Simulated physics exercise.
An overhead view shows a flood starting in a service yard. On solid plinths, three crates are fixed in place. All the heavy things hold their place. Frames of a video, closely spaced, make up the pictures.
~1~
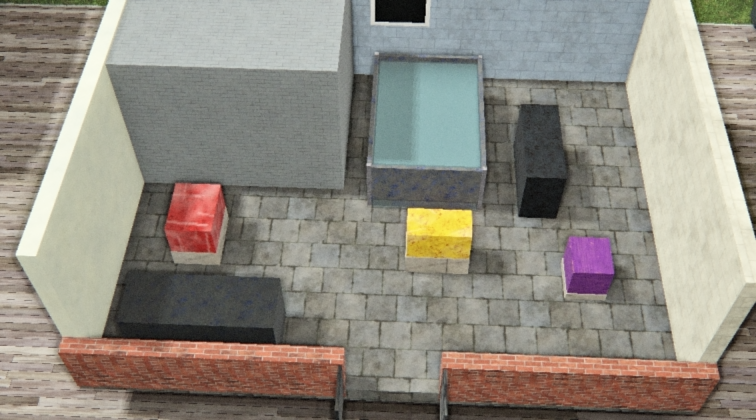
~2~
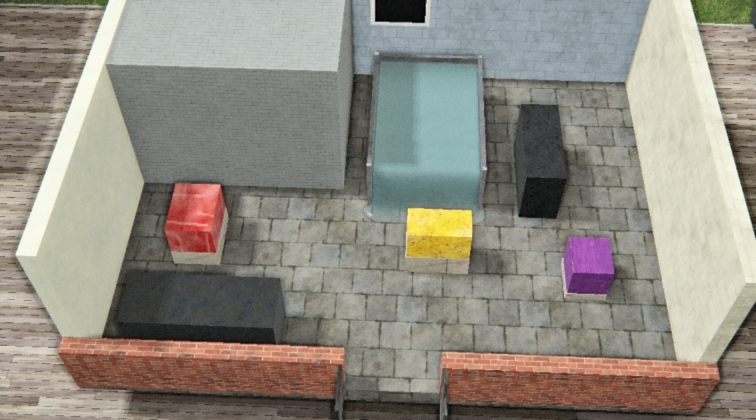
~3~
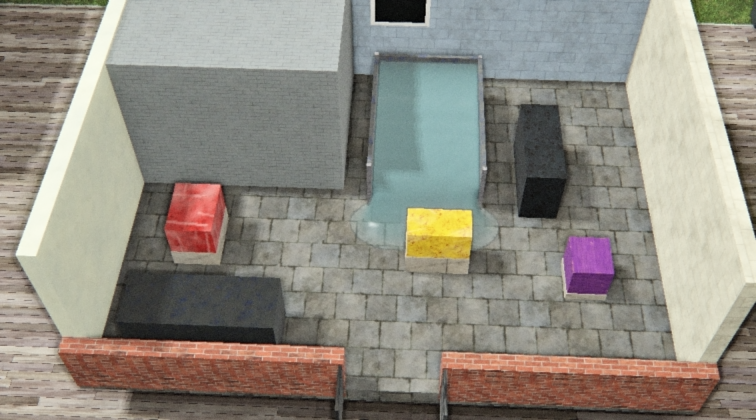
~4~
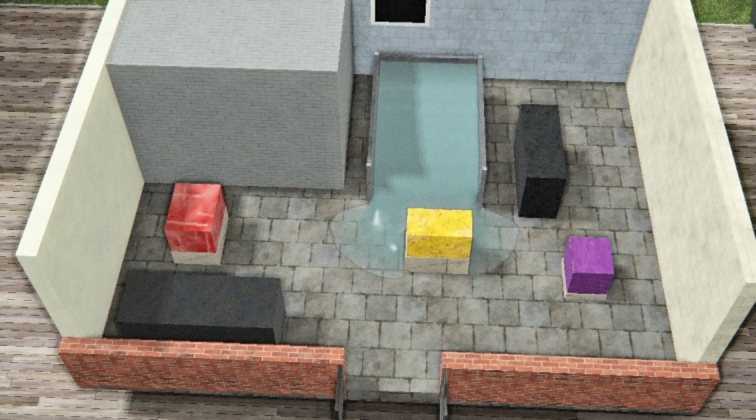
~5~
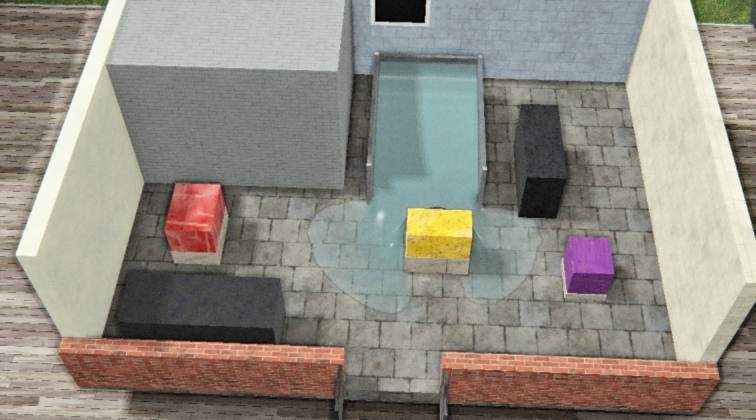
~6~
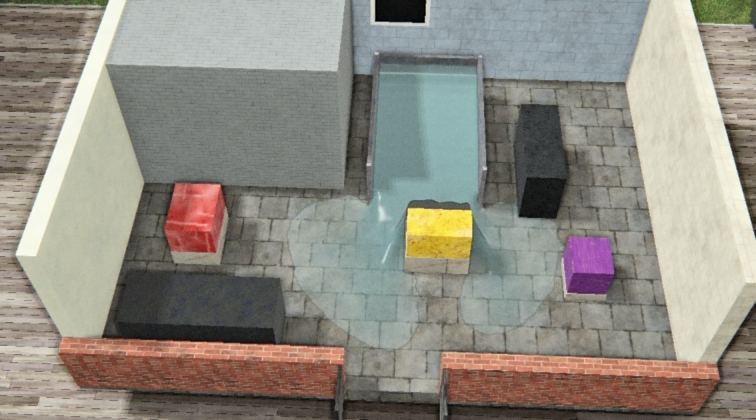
In a walled, paved yard, water sat still in a tank, then poured out of its front end, ran around the yellow block and spread across the paving on both sides.
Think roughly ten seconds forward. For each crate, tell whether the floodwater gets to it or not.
Crate by crate: Red crate - not reached; yellow crate - reached; purple crate - reached.
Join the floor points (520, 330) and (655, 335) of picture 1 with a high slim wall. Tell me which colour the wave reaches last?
Lab note: Final one reached is the red one.
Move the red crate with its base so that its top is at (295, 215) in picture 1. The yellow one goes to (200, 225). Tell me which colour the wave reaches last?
My guess is the yellow-painted one.
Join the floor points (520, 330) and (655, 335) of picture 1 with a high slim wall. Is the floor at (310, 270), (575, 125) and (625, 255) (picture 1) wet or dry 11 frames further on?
One by one: Soaked, spared, soaked.
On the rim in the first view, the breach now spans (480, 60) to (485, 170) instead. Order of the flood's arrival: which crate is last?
It's the red-painted one.
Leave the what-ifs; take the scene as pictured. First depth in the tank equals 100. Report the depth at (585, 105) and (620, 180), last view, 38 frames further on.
Roughly 6 in a hundred, then 6 in a hundred.
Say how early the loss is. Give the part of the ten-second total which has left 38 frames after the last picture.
About 65 per cent.
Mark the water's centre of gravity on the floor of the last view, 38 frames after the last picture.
It is near (395, 233).
A moment on, water covers 40 % of the floor; the red crate not reached, the yellow crate water round its plinth, the purple crate water round its plinth.
Next, water covers 60 % of the floor; the red crate water round its plinth, the yellow crate water round its plinth, the purple crate water round its plinth.
Then, water covers 80 % of the floor; the red crate water round its plinth, the yellow crate water round its plinth, the purple crate water round its plinth.
Later, water covers 95 % of the floor; the red crate water round its plinth, the yellow crate water round its plinth, the purple crate water round its plinth.
In the end, water covers 100 % of the floor; the red crate stayed above the water, the yellow crate was topped, the purple crate was topped.
